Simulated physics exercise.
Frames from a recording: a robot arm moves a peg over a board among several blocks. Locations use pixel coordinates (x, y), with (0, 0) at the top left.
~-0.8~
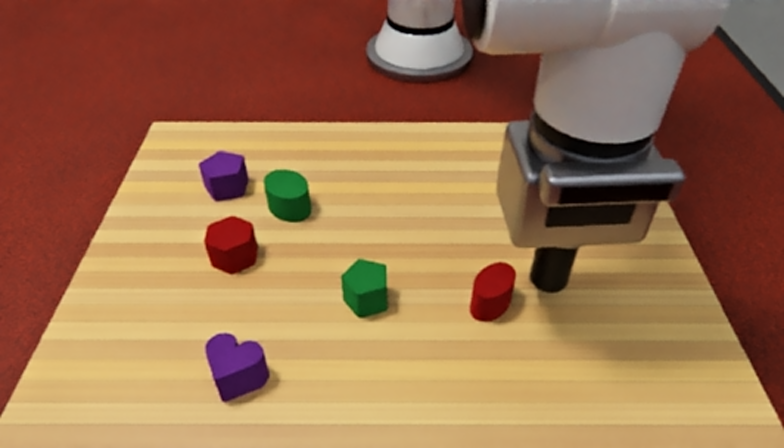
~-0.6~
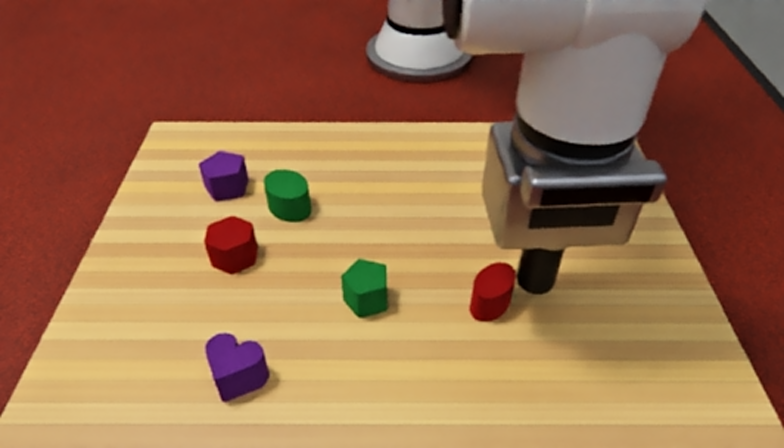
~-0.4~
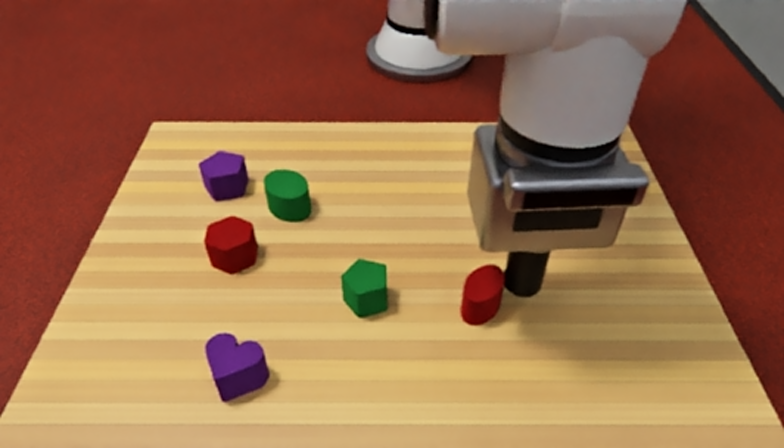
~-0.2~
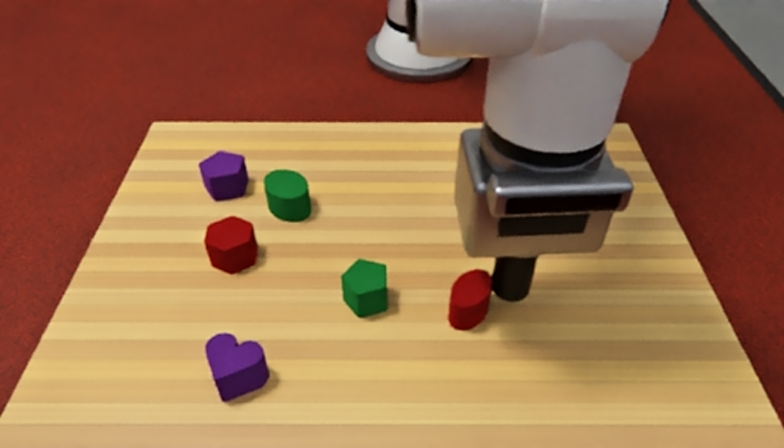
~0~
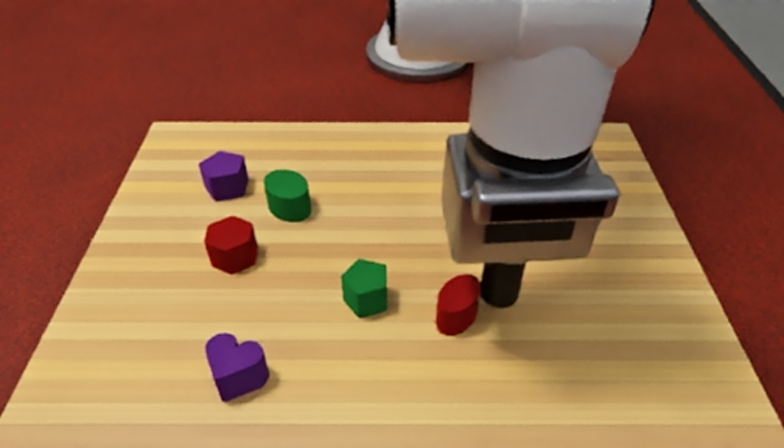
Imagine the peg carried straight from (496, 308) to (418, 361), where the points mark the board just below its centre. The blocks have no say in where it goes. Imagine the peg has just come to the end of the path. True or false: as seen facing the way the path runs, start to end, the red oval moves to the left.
That claim is false.
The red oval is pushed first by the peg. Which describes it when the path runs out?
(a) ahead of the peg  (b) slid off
Choice b: Slid off.
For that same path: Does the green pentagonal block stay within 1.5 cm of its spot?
Going by the path, yes.
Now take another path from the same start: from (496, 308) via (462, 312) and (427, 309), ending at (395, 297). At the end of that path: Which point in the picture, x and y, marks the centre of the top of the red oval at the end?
That would be at about pixel (395, 307).
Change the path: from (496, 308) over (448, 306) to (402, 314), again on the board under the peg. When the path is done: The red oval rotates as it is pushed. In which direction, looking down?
Spins counterclockwise.
The first path, step by step. Halfway along, peg at (460, 322); red oval at (416, 309), turned 20° clockwise.
At the end, peg at (419, 348); green pentagonal block not moved; red oval at (384, 314), turned 45° clockwise.
